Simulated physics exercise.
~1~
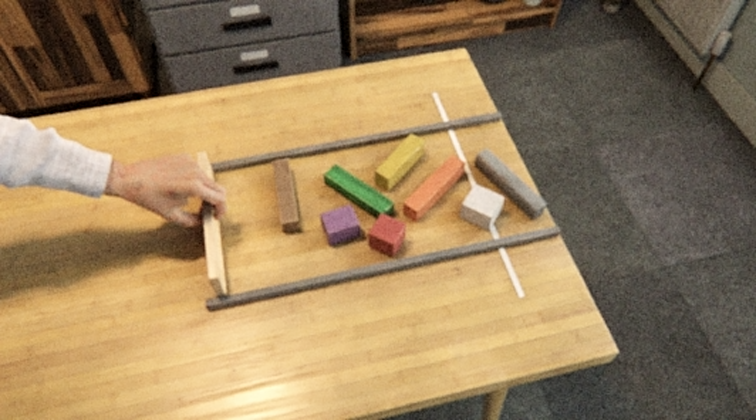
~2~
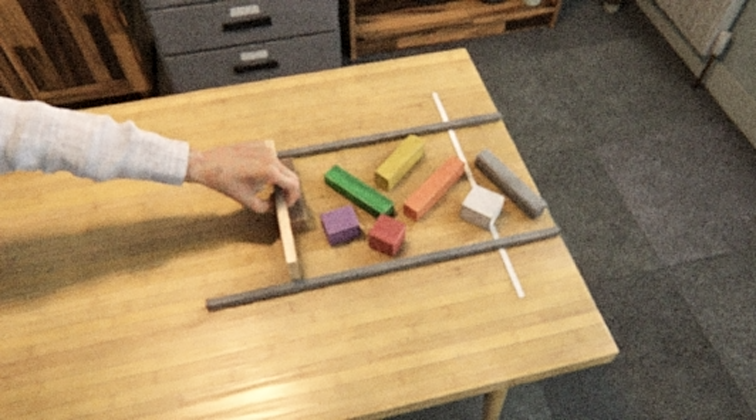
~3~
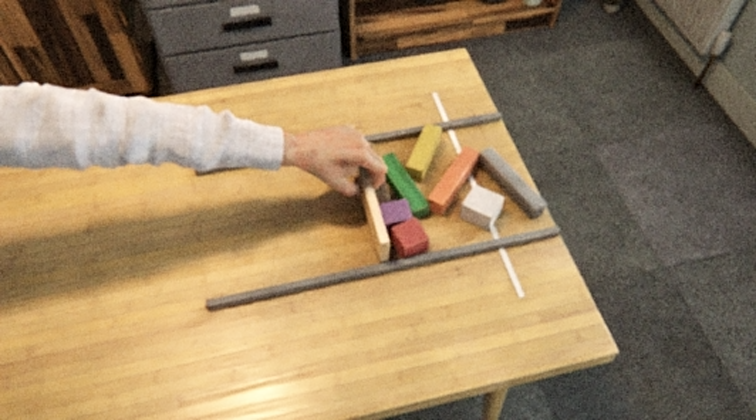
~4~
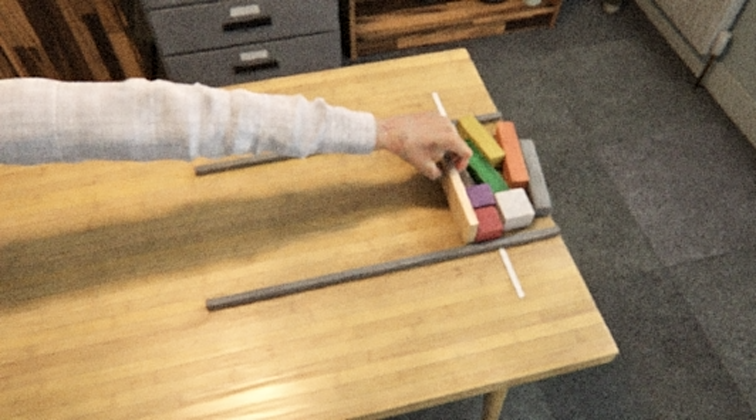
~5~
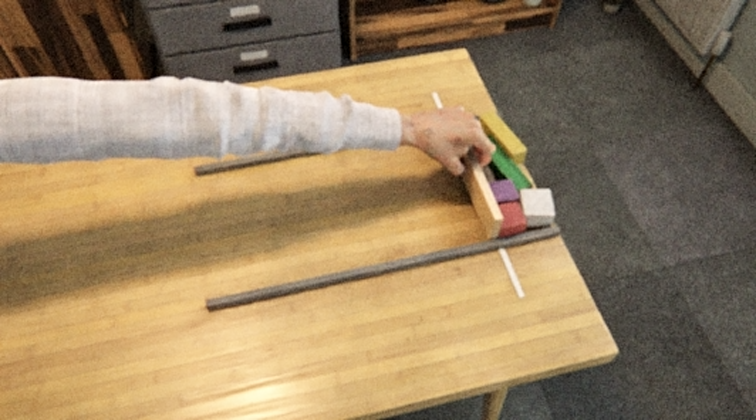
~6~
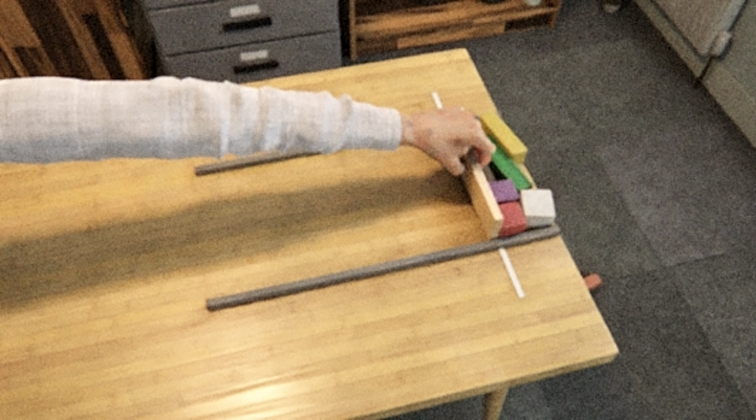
At the start, a hand holds an upright wooden board at the left end of two dark rails on a table, with colored blocks and bars scattered between it and a strip of white tape. The hand pushes the board right, reaching the brown bar first. It sweeps on, gathering the purple and red blocks and the green and yellow bars, then crowds everything against the table's right edge. The orange bar and grey stick go over the edge. The board stops near the tape, with the remaining pieces packed at the rim and an orange piece showing beyond the table.
